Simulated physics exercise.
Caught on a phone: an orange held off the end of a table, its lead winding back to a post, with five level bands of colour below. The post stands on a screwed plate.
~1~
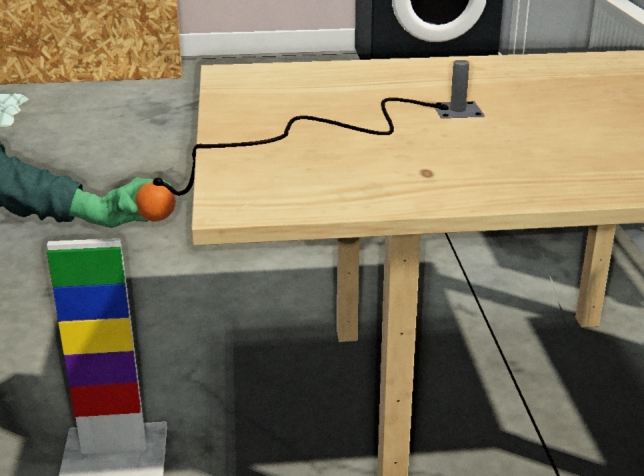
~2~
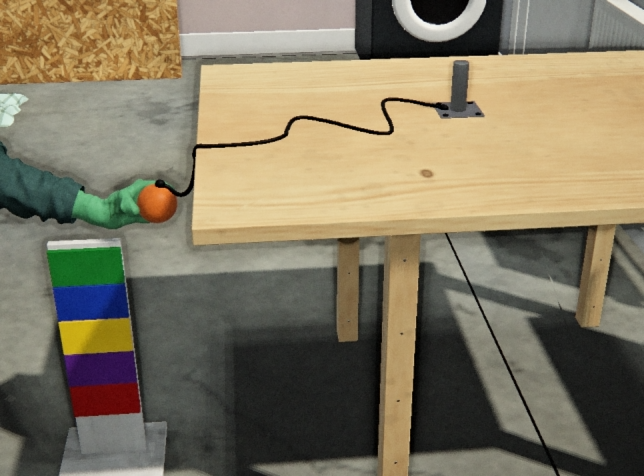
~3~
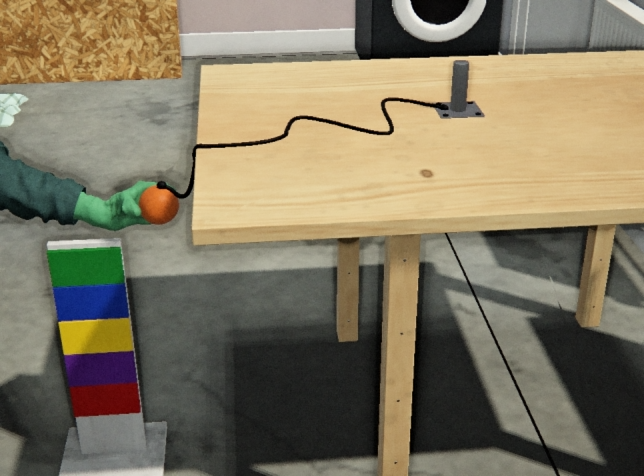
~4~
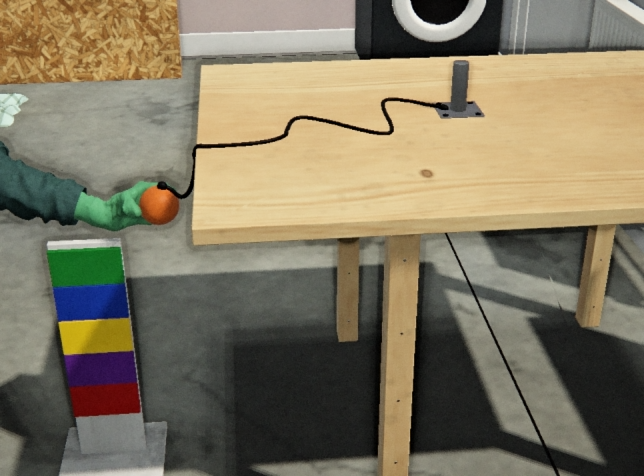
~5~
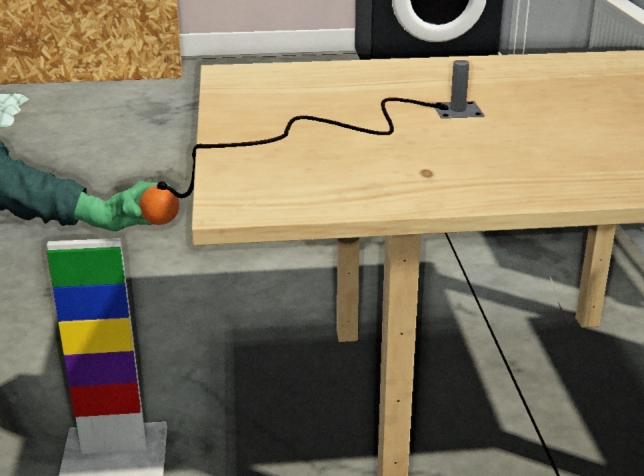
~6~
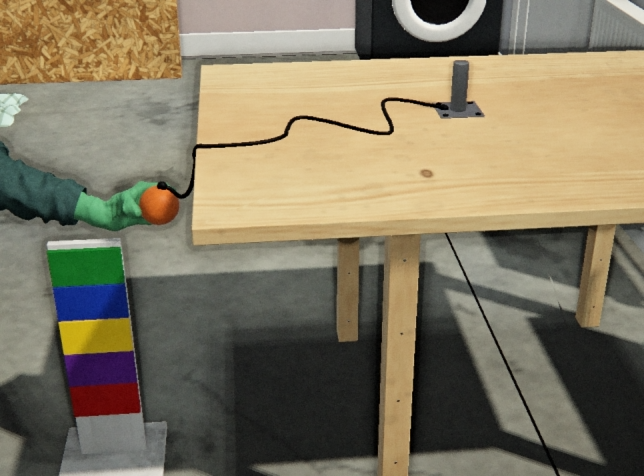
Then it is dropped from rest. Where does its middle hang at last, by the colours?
At purple.
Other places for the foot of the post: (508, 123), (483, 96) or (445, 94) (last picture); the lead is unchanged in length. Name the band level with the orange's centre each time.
Try by try: Yellow; yellow; purple.
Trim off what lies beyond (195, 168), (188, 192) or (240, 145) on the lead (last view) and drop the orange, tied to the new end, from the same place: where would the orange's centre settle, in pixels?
The places are (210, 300), (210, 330) and (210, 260).
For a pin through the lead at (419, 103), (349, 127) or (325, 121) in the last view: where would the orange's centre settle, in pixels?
The places are (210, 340), (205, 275) and (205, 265).
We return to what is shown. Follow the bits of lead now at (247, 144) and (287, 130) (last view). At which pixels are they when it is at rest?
They go to (202, 231) and to (199, 179).
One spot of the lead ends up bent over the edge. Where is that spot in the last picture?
Near (303, 118).
Early on, orange near (187, 360); level with purple.
Midway, orange near (226, 346); level with purple.
Finally, orange near (213, 351); level with purple. Its centre hangs level with the purple band.
